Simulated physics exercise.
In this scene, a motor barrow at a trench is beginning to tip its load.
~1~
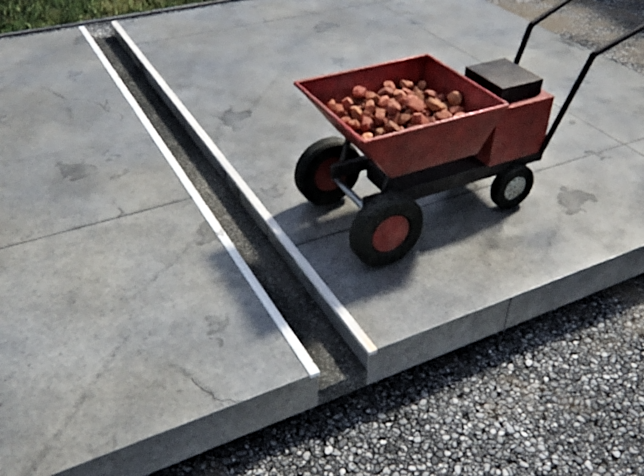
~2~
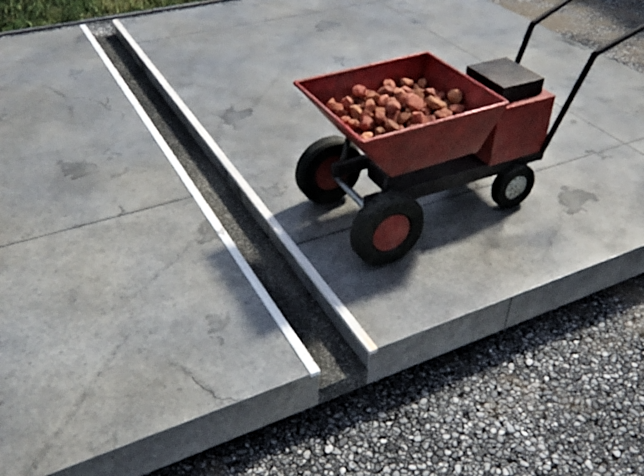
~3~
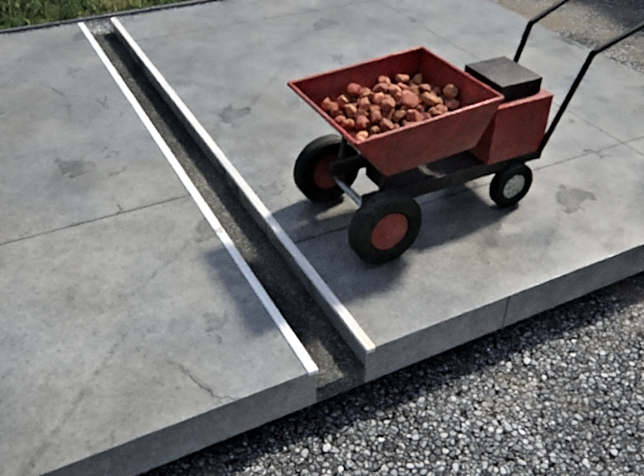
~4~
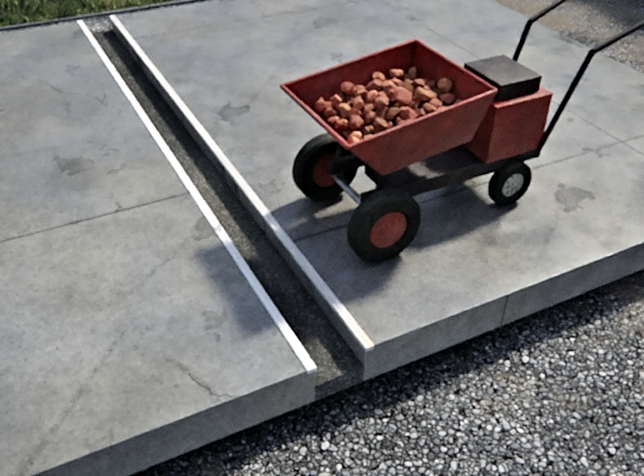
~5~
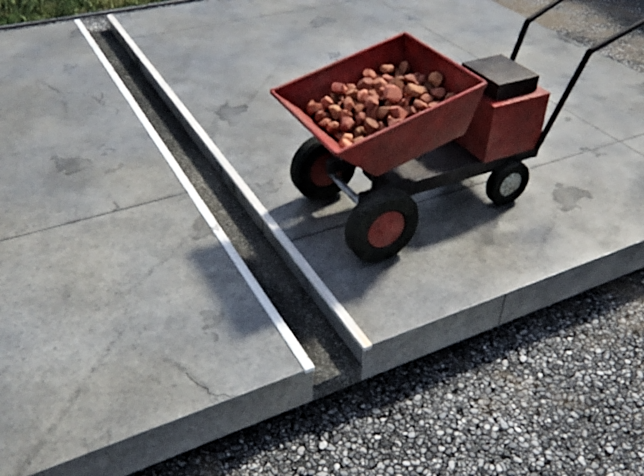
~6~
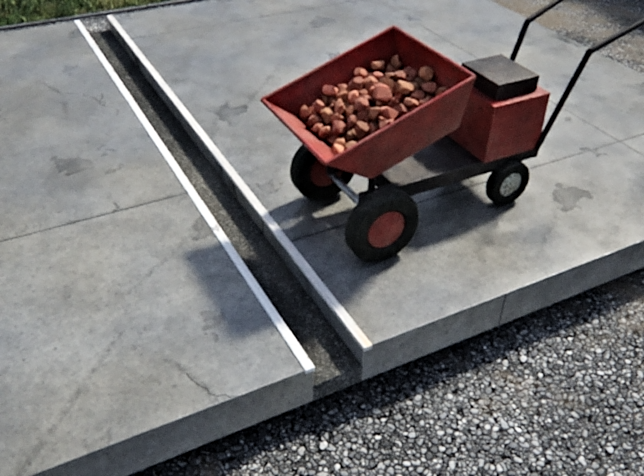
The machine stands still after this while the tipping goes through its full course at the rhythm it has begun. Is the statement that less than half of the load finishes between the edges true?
Half not reached.
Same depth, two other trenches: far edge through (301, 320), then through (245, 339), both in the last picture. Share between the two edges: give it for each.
You'd get 0 in a hundred the first time and 80 in a hundred the second.
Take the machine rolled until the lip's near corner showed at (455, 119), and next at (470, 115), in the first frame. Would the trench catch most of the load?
A minority, then a minority.
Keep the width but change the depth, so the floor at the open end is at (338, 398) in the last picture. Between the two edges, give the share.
About 30 percent.
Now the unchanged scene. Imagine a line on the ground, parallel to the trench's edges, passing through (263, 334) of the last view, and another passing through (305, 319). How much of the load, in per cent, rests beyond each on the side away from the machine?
First 40 in a hundred, second 80 in a hundred.
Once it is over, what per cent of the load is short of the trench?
Roughly 0 in a hundred.
Just after the last frame, skip tipped steeply; every one in the skip.
A moment on, skip tipped right over; roughly two thirds in the skip; about a tenth in or heaped over the trench; roughly a third beyond it; just a few falling.
Further on, skip tipped right over; roughly a quarter in the skip; roughly a quarter in or heaped over the trench; roughly two thirds beyond it.
When it is over, skip tipped right over; about a tenth in the skip; roughly a quarter in or heaped over the trench; roughly two thirds beyond it.
